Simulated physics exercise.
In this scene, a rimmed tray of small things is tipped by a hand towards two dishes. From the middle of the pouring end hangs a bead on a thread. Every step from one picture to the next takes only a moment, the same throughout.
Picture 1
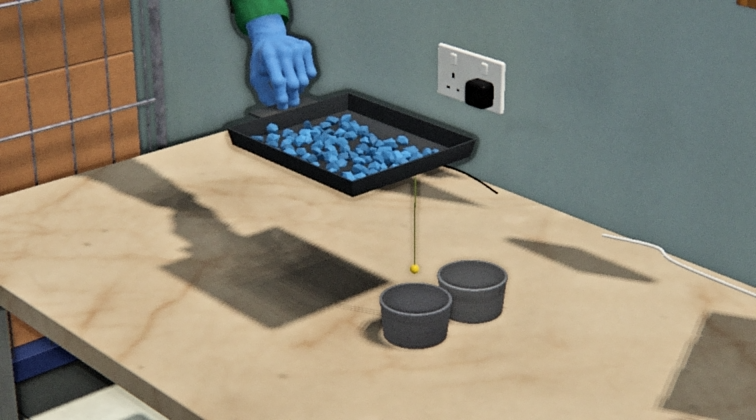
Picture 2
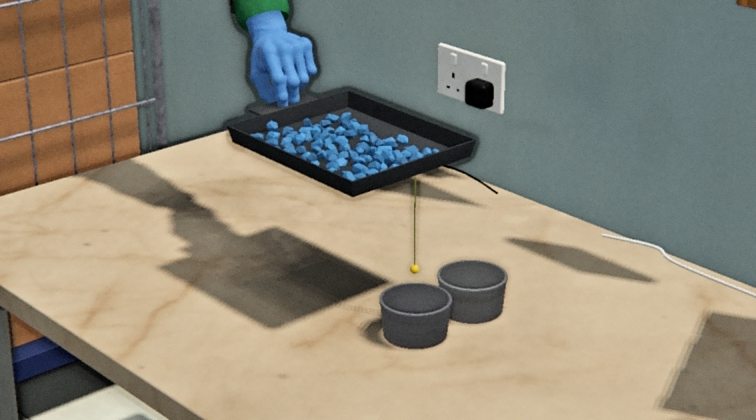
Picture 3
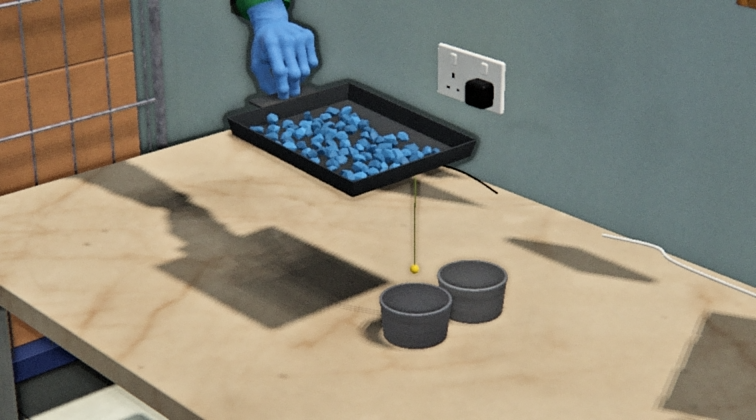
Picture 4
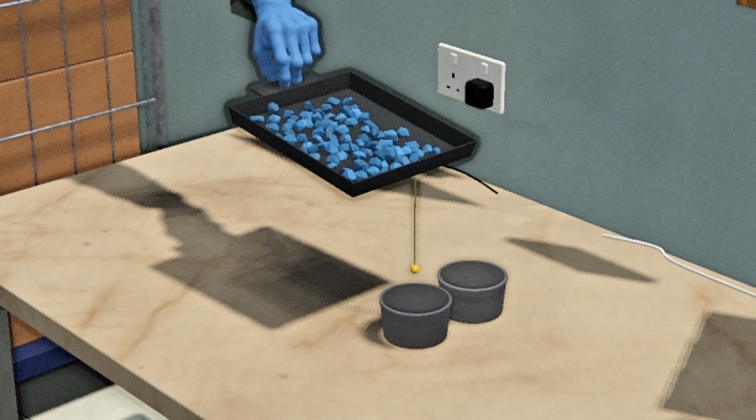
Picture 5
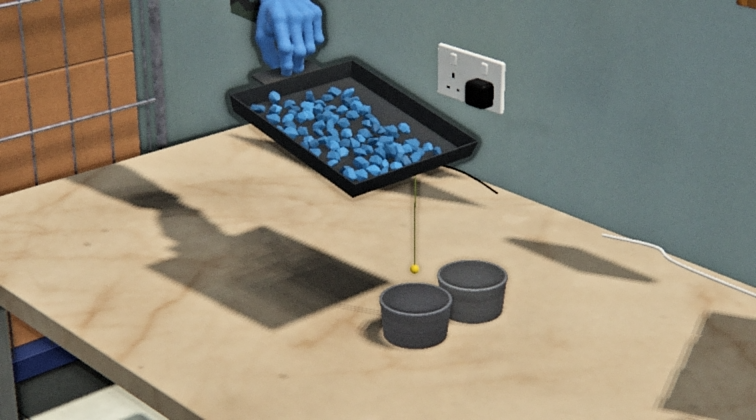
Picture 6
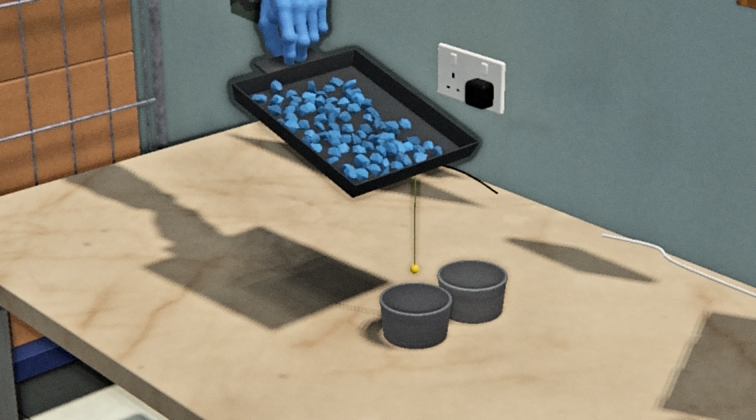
The clip shows a blue-gloved hand holding a dark rimmed tray of small blue stones above two grey dishes on a counter, first nearly still, then gradually raising the handle end so the tray slants while the hanging yellow bead stays still.
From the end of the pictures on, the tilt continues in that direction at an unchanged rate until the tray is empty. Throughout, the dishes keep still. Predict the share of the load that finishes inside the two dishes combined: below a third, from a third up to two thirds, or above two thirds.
The combined share is from a third up to two thirds.
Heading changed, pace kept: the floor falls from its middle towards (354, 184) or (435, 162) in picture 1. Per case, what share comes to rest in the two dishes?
Respectively close to 10 and 60 in a hundred.
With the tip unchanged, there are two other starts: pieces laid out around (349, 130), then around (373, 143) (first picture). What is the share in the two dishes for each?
50 and 40 per cent.
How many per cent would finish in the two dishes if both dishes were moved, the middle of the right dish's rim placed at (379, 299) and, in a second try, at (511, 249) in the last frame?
First placement: 0 per cent; second placement: 0 per cent.
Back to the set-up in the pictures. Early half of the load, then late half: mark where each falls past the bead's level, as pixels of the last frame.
The opening part goes through (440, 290); what follows goes through (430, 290).
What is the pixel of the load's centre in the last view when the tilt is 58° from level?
The load is centred around (394, 143).
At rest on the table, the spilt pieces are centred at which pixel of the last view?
Approximately (462, 369).
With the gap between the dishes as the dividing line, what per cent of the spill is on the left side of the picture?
About 40 per cent.
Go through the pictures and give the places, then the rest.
The first picture shows corners of the pouring end at (353, 179) and (470, 139), level; middle of the load at (345, 150), aquarium stones; left dish at (440, 325); right dish at (496, 300); bead on its thread at (414, 269).
The second picture shows corners of the pouring end at (353, 179) and (470, 139), level; middle of the load at (345, 148).
The third picture shows corners of the pouring end at (353, 180) and (471, 140), tipped barely, level across its low end; middle of the load at (345, 145).
The fourth picture shows corners of the pouring end at (354, 180) and (472, 140), tipped a little, level across its low end; middle of the load at (346, 139).
The fifth picture shows corners of the pouring end at (355, 181) and (473, 140), tipped a little, level across its low end; middle of the load at (347, 134).
The sixth picture shows corners of the pouring end at (356, 182) and (474, 141), tipped clearly, level across its low end; middle of the load at (348, 129); left dish at (440, 325); right dish at (496, 300).
Soon, tray tipped steeply; all on the tray.
A while on, tray tipped right over; nearly all on the tray; a stray few in the left dish; a stray few in the right dish; a stray few outside both; a stray few in the air.
Towards the end, tray tipped past a quarter turn; about a quarter in the left dish; a small part in the right dish; about half outside both.
Finally, tray tipped past a quarter turn; about a quarter in the left dish; a small part in the right dish; about half outside both.
